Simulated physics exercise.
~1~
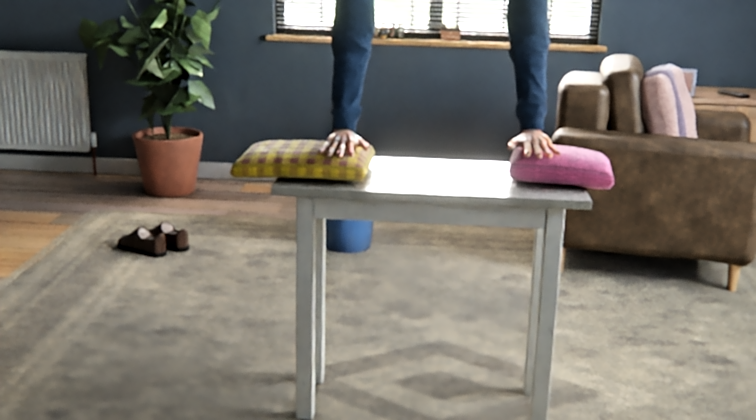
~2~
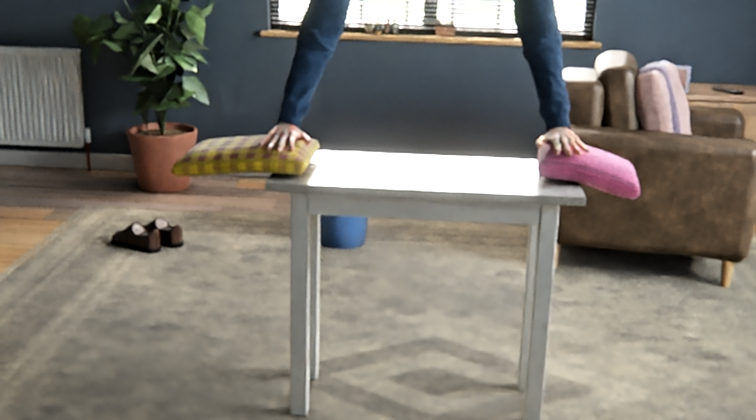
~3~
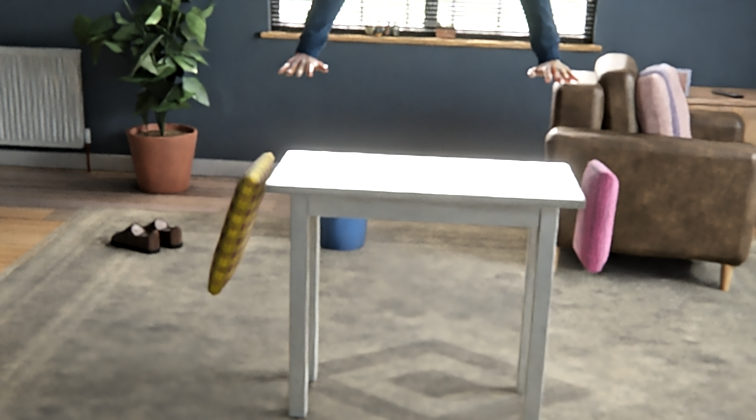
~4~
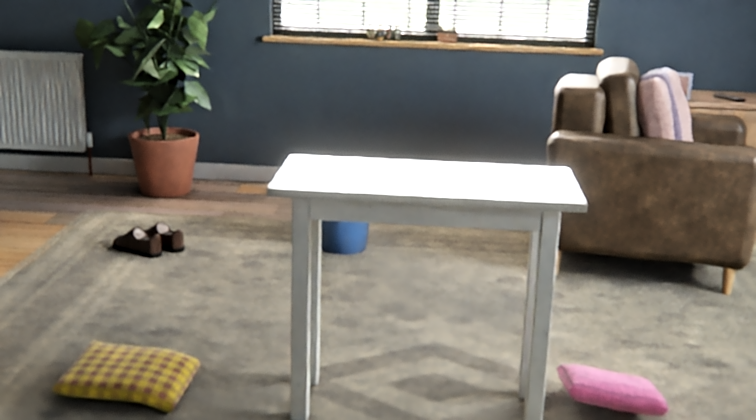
Two hands pushed a yellow checked cushion-like bundle and a soft pink one outward over opposite ends of a small white table, then let go and drew back, and both tipped off and dropped, ending up on the floor.
